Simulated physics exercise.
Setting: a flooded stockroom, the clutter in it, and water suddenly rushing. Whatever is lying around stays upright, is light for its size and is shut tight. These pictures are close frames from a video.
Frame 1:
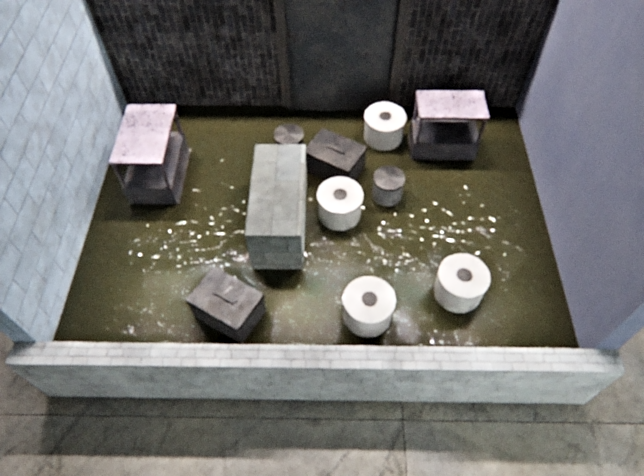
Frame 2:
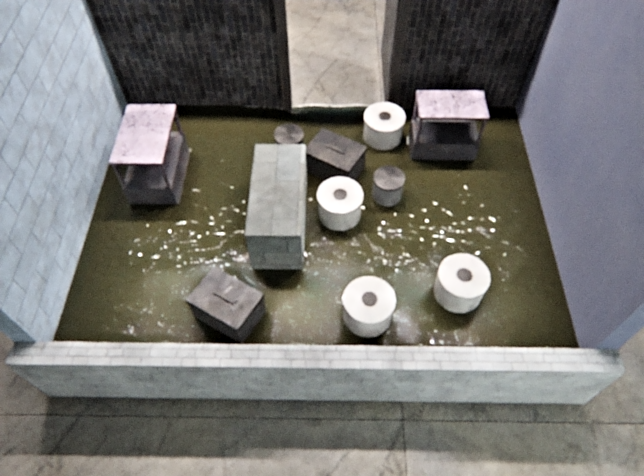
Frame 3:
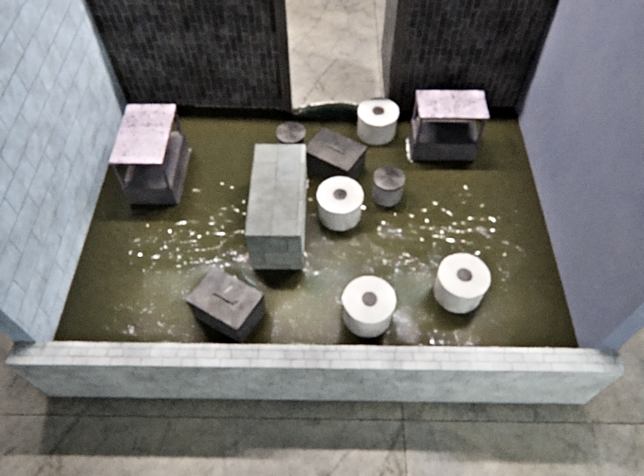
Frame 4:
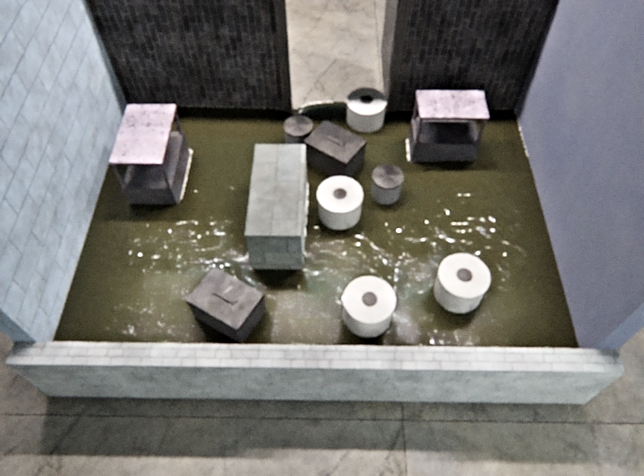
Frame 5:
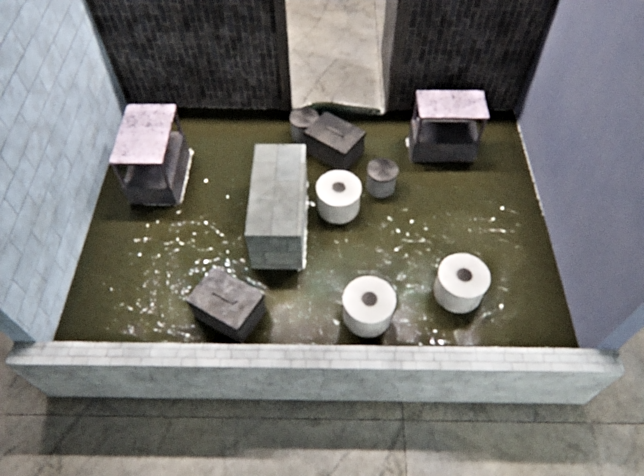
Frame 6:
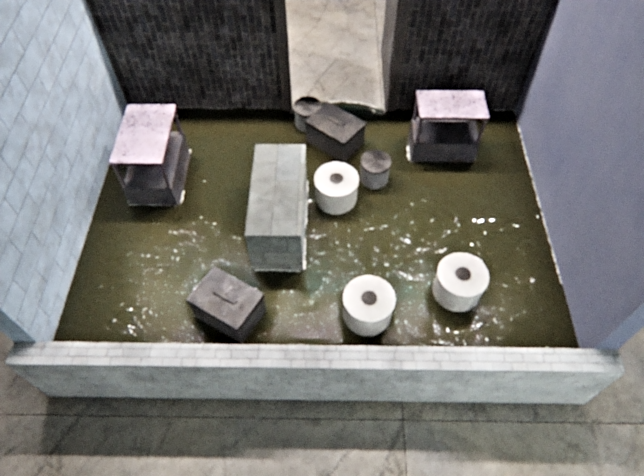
To begin with, drums, boxes and pails sit in murky water inside a walled room, and then a gap opens in the back wall. The nearest white drum drifts left and out through it, while the dark chest, two small pails and the middle white drum shift slightly toward the opening.
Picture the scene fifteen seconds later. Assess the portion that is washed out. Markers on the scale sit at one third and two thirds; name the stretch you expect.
The stretch between one and two thirds.
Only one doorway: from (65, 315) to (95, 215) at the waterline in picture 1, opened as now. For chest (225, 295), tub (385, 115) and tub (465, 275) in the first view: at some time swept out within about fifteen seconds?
Note - 1: Escaped; 2: Retained; 3: Retained.
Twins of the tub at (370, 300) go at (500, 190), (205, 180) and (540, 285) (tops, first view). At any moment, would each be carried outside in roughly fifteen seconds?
The first does not leave, the second leaves, and the third does not leave.
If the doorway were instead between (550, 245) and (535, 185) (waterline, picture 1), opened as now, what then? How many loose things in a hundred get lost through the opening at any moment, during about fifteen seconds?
Roughly 50 per cent.
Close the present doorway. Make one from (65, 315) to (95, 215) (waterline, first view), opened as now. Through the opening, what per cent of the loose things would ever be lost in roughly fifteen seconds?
About 40 %.
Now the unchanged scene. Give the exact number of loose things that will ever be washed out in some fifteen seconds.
The total is 5.
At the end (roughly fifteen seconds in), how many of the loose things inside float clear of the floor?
I make it 3.
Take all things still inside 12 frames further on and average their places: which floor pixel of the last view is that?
Roughly (360, 295).
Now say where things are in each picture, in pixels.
The first frame shows a pail at (289, 134), afloat; a chest at (335, 149) floats; 0 of 8 have shifted.
The second frame shows a pail at (289, 134), afloat; a chest at (335, 149) floats; 0 of 8 have shifted.
The third frame shows a pail at (291, 132), afloat, close to its start; a chest at (335, 149) floats; 2 of 8 have shifted.
The fourth frame shows a pail at (298, 125) floats, close to its start; a chest at (335, 141), afloat, close to its start; 3 of 8 have shifted.
The fifth frame shows a pail at (304, 117) floats, a stride from its start; a chest at (335, 132), afloat, close to its start; 5 of 8 have shifted.
The sixth frame shows a pail at (308, 106) floats, a stride from its start; a chest at (336, 122) floats, a stride from its start; 5 of 8 have shifted.
A moment on, 2 of 8 are out; 6 afloat.
Next, 5 of 8 are out; 3 afloat.
Later, 5 of 8 are out; 3 afloat.
In the end, 5 of 8 are out; 3 afloat.
